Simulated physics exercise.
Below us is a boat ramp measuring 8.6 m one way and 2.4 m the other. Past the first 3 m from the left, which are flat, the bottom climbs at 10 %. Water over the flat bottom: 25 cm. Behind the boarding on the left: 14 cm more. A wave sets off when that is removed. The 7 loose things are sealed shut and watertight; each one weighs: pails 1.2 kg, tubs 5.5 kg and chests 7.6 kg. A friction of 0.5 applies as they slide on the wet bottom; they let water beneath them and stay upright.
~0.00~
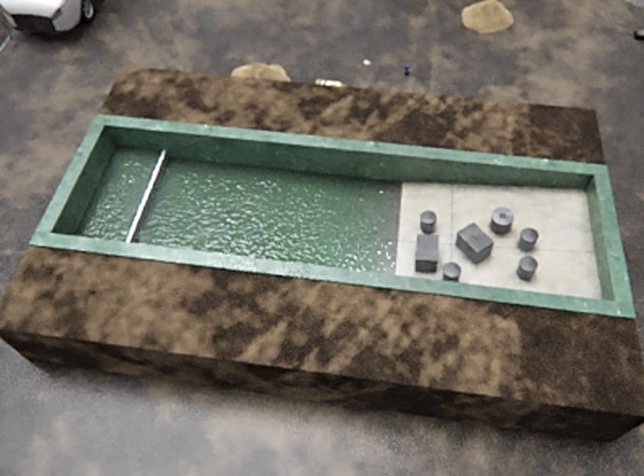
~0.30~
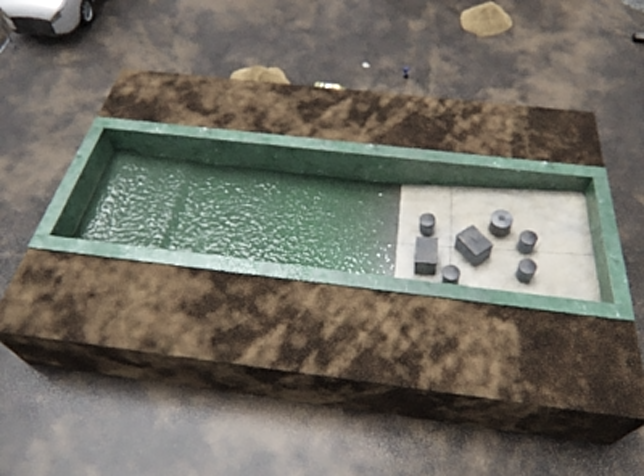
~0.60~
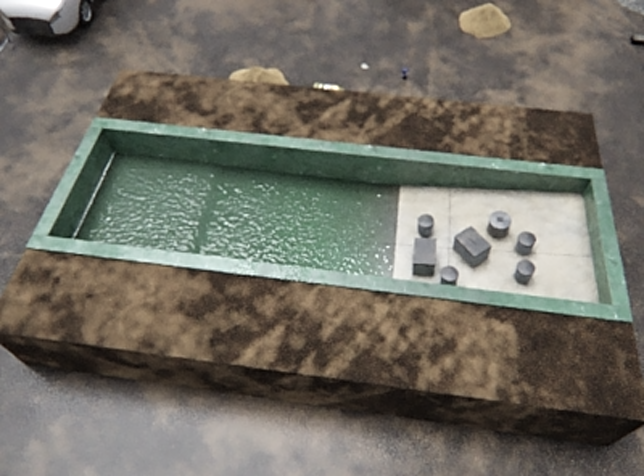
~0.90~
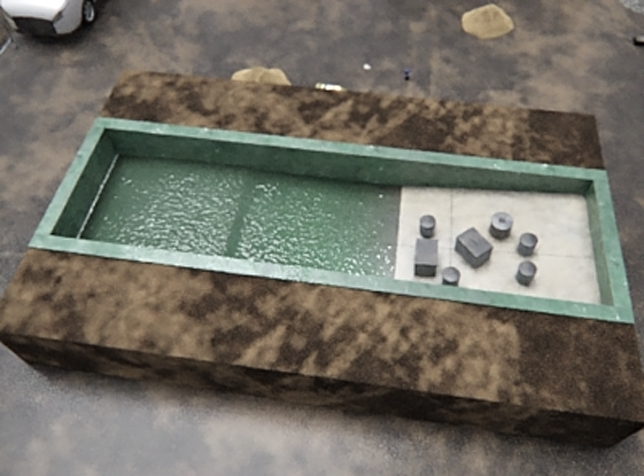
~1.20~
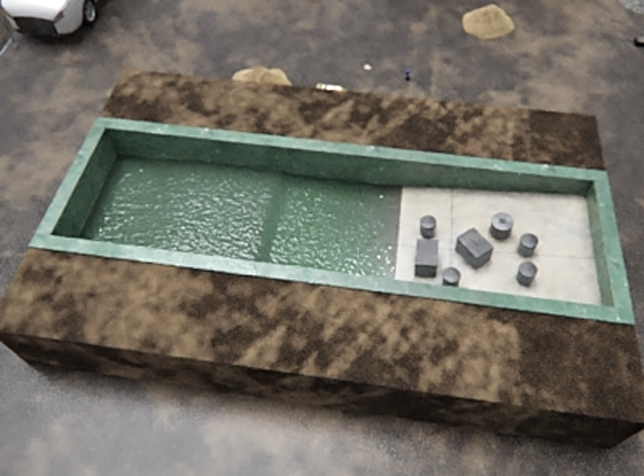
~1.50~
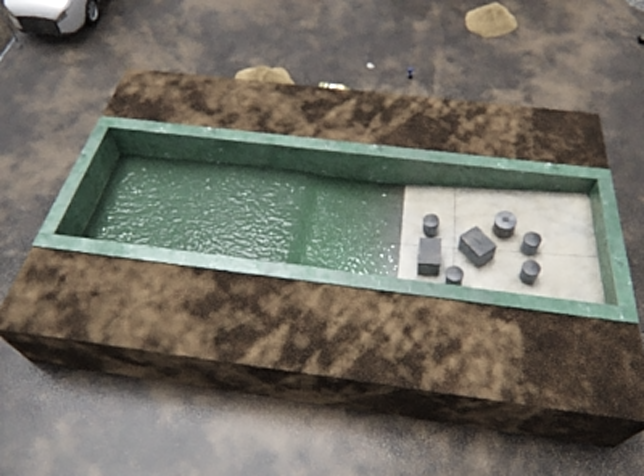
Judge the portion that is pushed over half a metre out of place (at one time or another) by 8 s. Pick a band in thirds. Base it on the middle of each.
Band: Under a third.
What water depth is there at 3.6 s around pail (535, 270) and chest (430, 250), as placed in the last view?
I'd estimate 0 cm for the first and 4 cm for the second.
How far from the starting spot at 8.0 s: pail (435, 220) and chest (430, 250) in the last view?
One is off by 60 cm, the other by 0 cm, in the order asked.
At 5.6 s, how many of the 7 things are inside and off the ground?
The number is 0.
After 2.1 s 0 of 7 are over 50 cm from their spots; 0 afloat.
After 3.6 s 0 of 7 are over 50 cm from their spots; 0 afloat.
After 5.6 s 1 of 7 are over 50 cm from their spots; 0 afloat.
After 8.0 s 1 of 7 are over 50 cm from their spots, and 1 have been at some point; 0 afloat.
